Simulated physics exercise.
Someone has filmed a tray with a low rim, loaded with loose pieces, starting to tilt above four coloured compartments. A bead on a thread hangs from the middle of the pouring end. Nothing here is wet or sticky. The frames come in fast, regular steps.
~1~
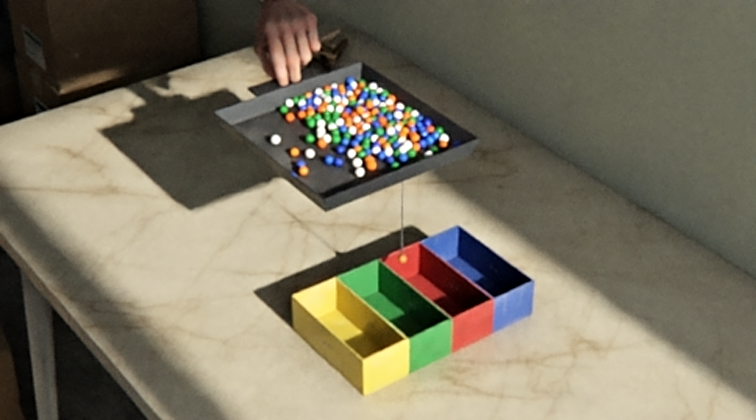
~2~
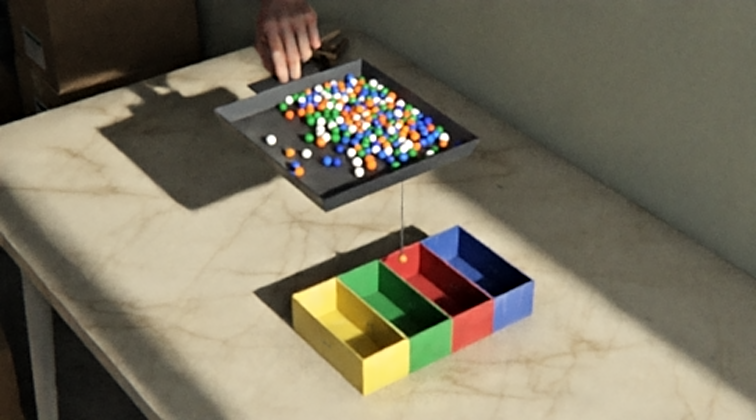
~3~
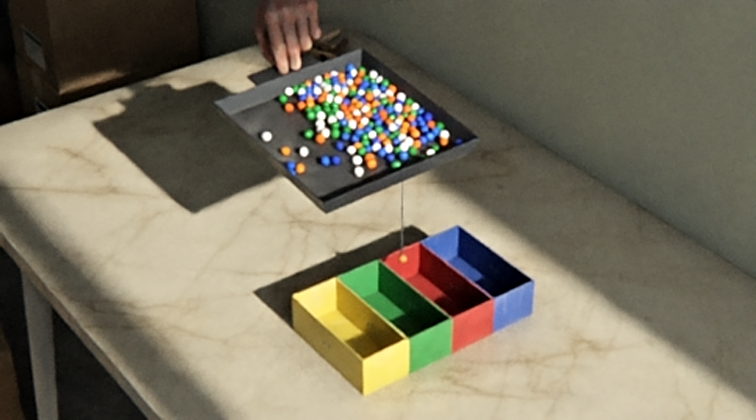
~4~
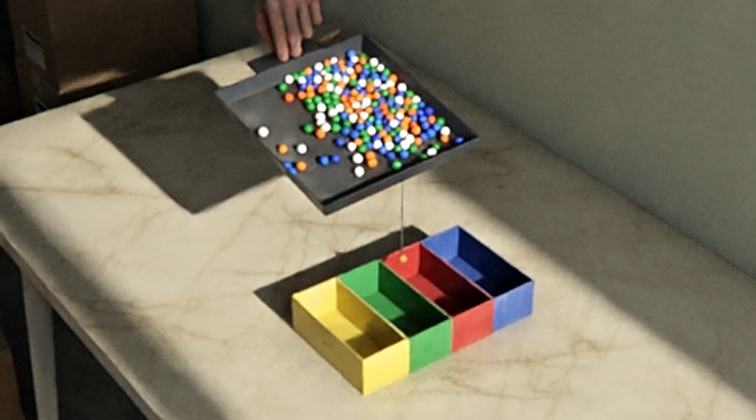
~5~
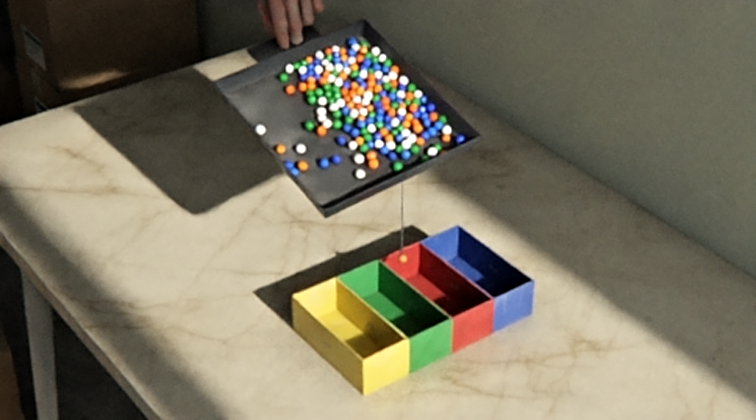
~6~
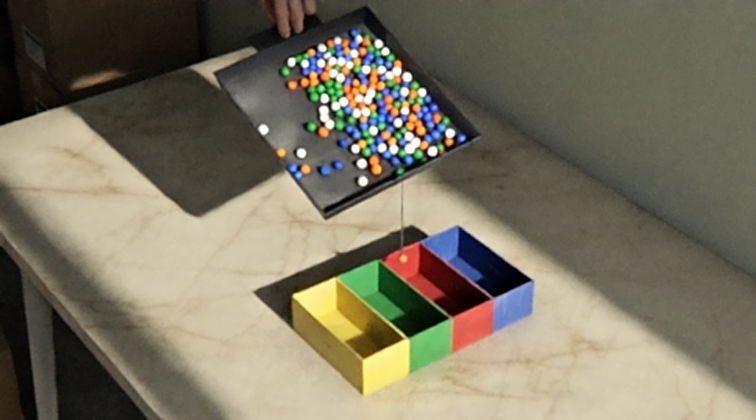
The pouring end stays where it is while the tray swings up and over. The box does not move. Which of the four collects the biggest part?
Fullest: The yellow cell.
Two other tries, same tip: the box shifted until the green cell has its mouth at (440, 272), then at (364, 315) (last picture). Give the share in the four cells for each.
Near 20 % and 90 %.
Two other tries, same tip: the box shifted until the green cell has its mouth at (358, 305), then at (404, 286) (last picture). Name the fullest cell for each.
In turn: The green one; yellow.
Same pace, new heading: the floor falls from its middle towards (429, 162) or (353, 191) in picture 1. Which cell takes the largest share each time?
At the first place the cell in blue, at the second the cell in yellow.
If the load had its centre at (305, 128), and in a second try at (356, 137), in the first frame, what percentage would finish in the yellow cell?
In turn 60 and 60 in a hundred.
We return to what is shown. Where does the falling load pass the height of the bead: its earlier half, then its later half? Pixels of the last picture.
The first part at (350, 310); the rest at (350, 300).
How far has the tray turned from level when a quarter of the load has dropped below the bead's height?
Around 75° of tilt.
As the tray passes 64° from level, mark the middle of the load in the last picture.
Roughly at (367, 198).
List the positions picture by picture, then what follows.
Corners of the pouring end near (325, 195) and (471, 138), level; middle of the load near (364, 123), round plastic beads; bead on its thread near (402, 259); yellow cell near (386, 364); green cell near (430, 343); red cell near (472, 323); blue cell near (513, 303), in the first frame.
Corners of the pouring end near (325, 196) and (471, 138), level; middle of the load near (364, 121), in the second frame.
Corners of the pouring end near (326, 198) and (472, 137), tipped barely, lowest at the left corner; middle of the load near (364, 116), in the third frame.
Corners of the pouring end near (326, 201) and (473, 136), tipped a little, lowest at the left corner; middle of the load near (364, 108), a little on the move, in the fourth frame.
Corners of the pouring end near (326, 205) and (474, 135), tipped clearly, lowest at the left corner; middle of the load near (365, 102), near a quarter on the move, in the fifth frame.
Corners of the pouring end near (327, 208) and (475, 134), tipped clearly, lowest at the left corner; middle of the load near (367, 100), all but a few on the move; yellow cell near (386, 364); green cell near (430, 343); red cell near (472, 323); blue cell near (513, 303), in the sixth frame.
Shortly afterwards, tray tipped steeply; the bulk on the tray; a little in the yellow cell; only a few in the green cell; near a quarter falling or outside the box.
Next, tray tipped past a quarter turn; a little on the tray; near half in the yellow cell; near a quarter in the green cell; only a few in the red cell; only a few in the blue cell; near a quarter falling or outside the box.
Some moments later, tray tipped past a quarter turn; near two thirds in the yellow cell; near a quarter in the green cell; a little in the red cell; only a few in the blue cell; a little falling or outside the box.
In the end, tray tipped past a quarter turn; near two thirds in the yellow cell; near a quarter in the green cell; a little in the red cell; only a few in the blue cell; a little outside the box.
